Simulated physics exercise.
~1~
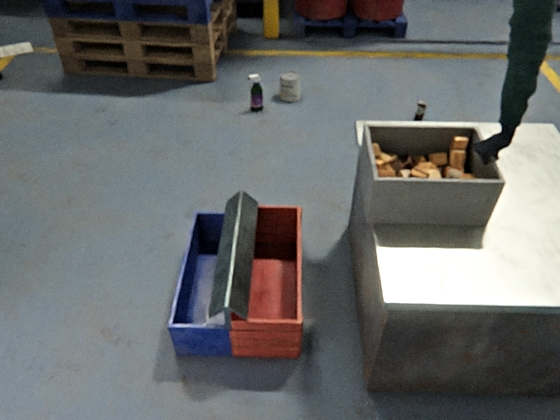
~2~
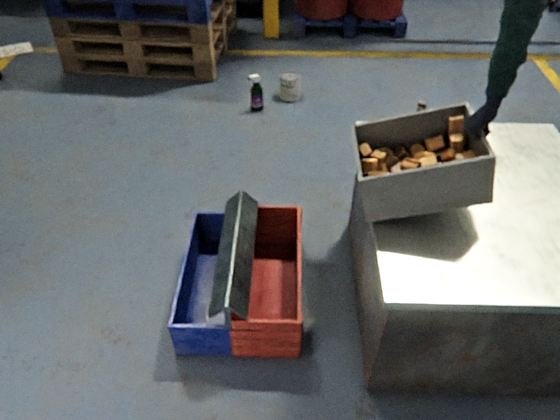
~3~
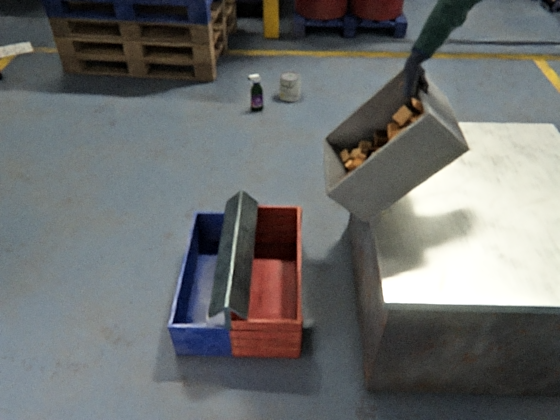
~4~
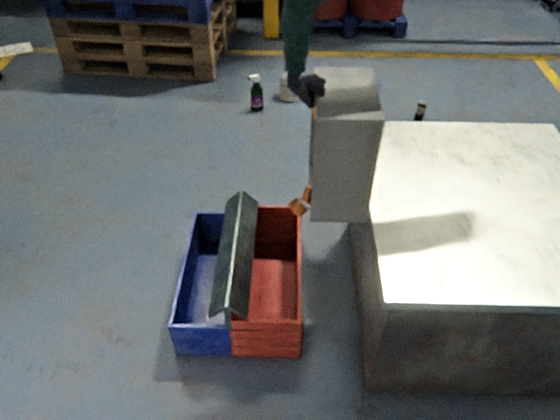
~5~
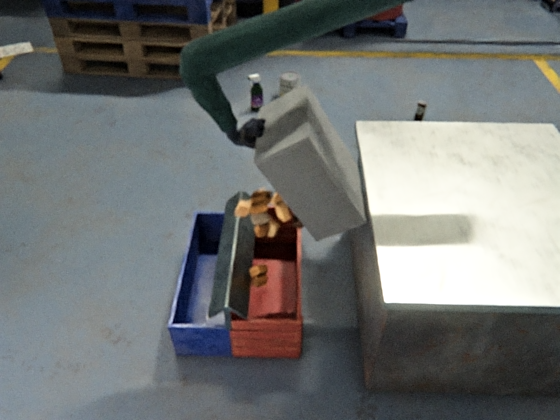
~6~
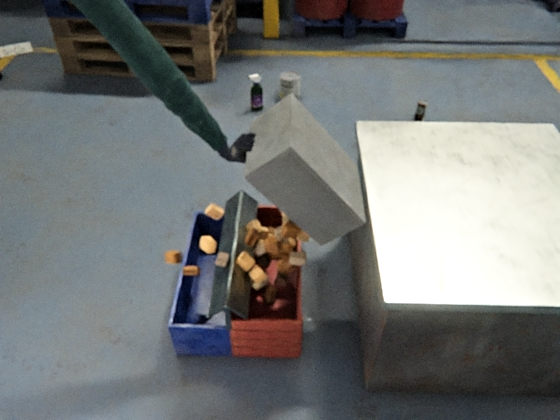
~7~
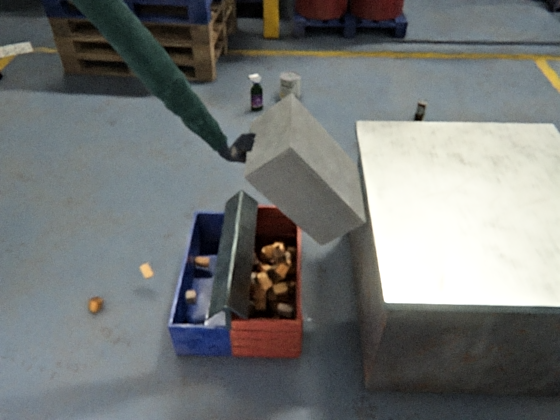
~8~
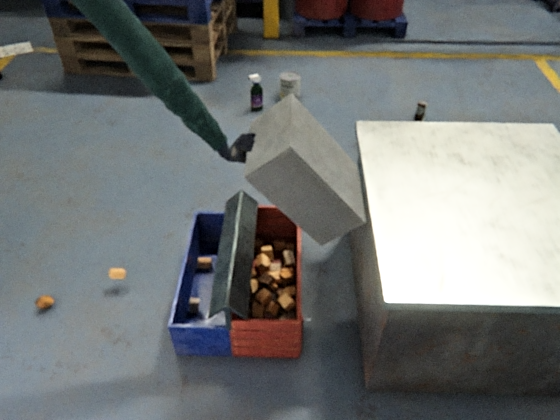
The clip opens on a grey crate of wooden blocks resting on a pale bench, with a green-sleeved arm at its far right corner. The hand lifts that side, and the crate tips steadily leftward over the bench's edge. As it passes upright, the first blocks slide out toward a red trough, then the rest pour down in a cluster. Some bounce off the dark ridge, landing in the blue trough or flying beyond it. The crate stays held upside down at a slant. Most blocks finish heaped in the red trough, a few lie in the blue, and two are at far left.
